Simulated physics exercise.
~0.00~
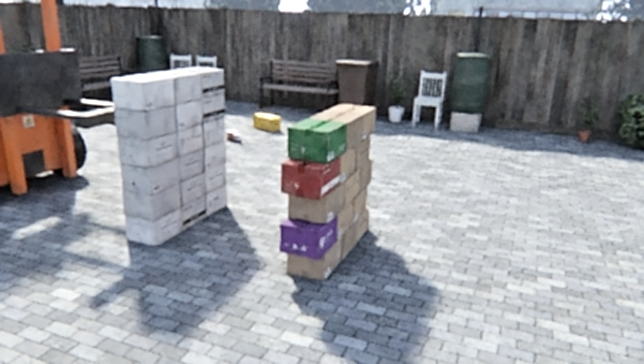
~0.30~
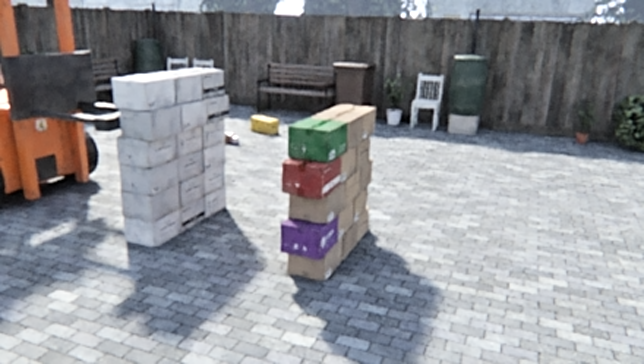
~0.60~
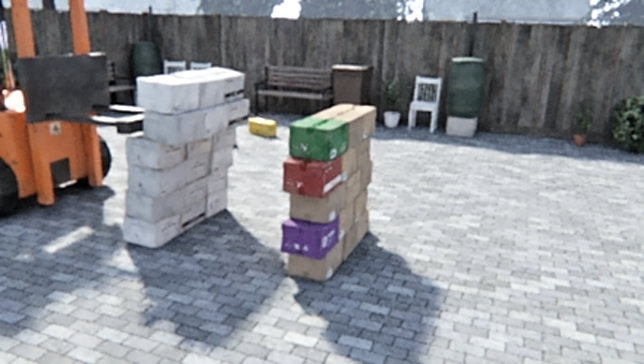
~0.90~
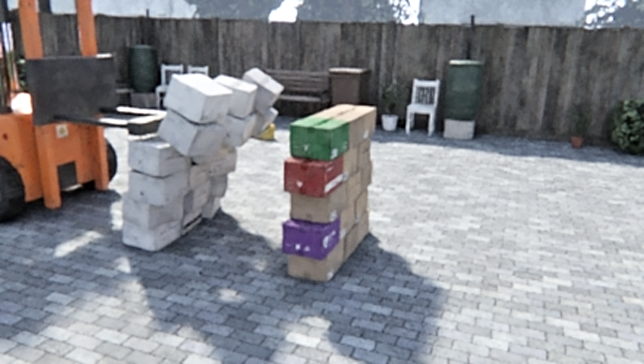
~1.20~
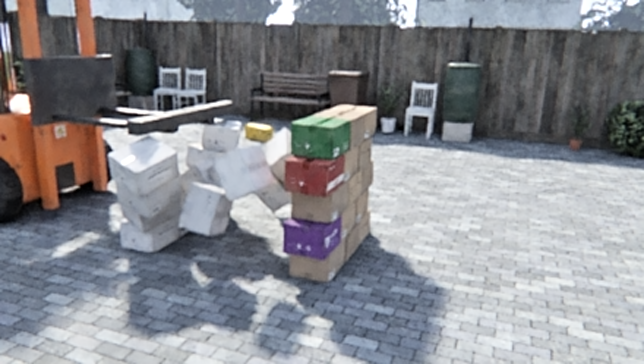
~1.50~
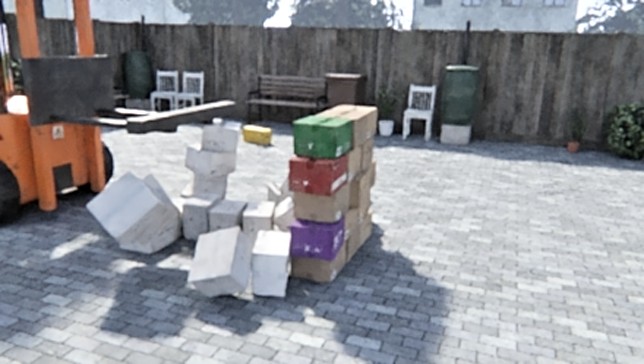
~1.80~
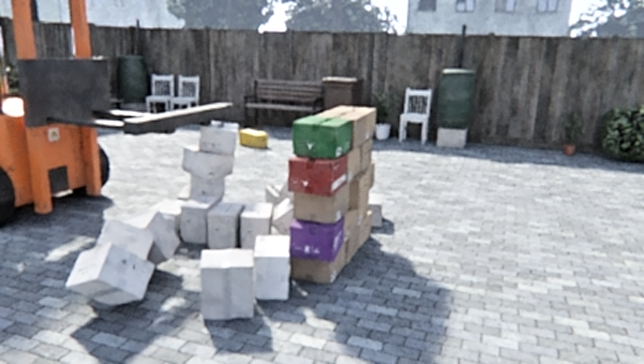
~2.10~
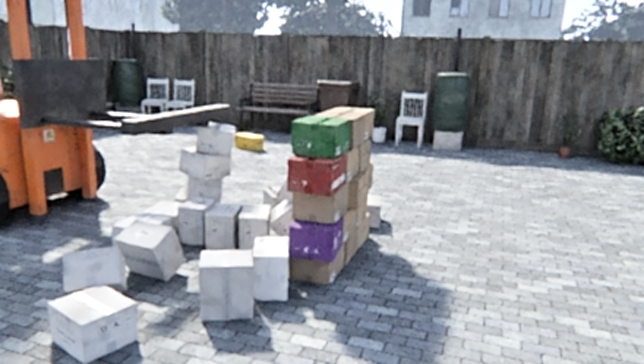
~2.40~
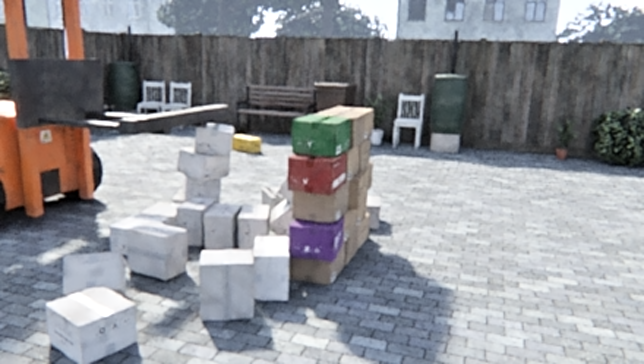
In the video, an orange lift truck moves right and pushes its beam into a stack of white cartons, which topples and scatters across the paving, some against a neighboring brown stack that stays standing with its green, red and purple cartons still in place.
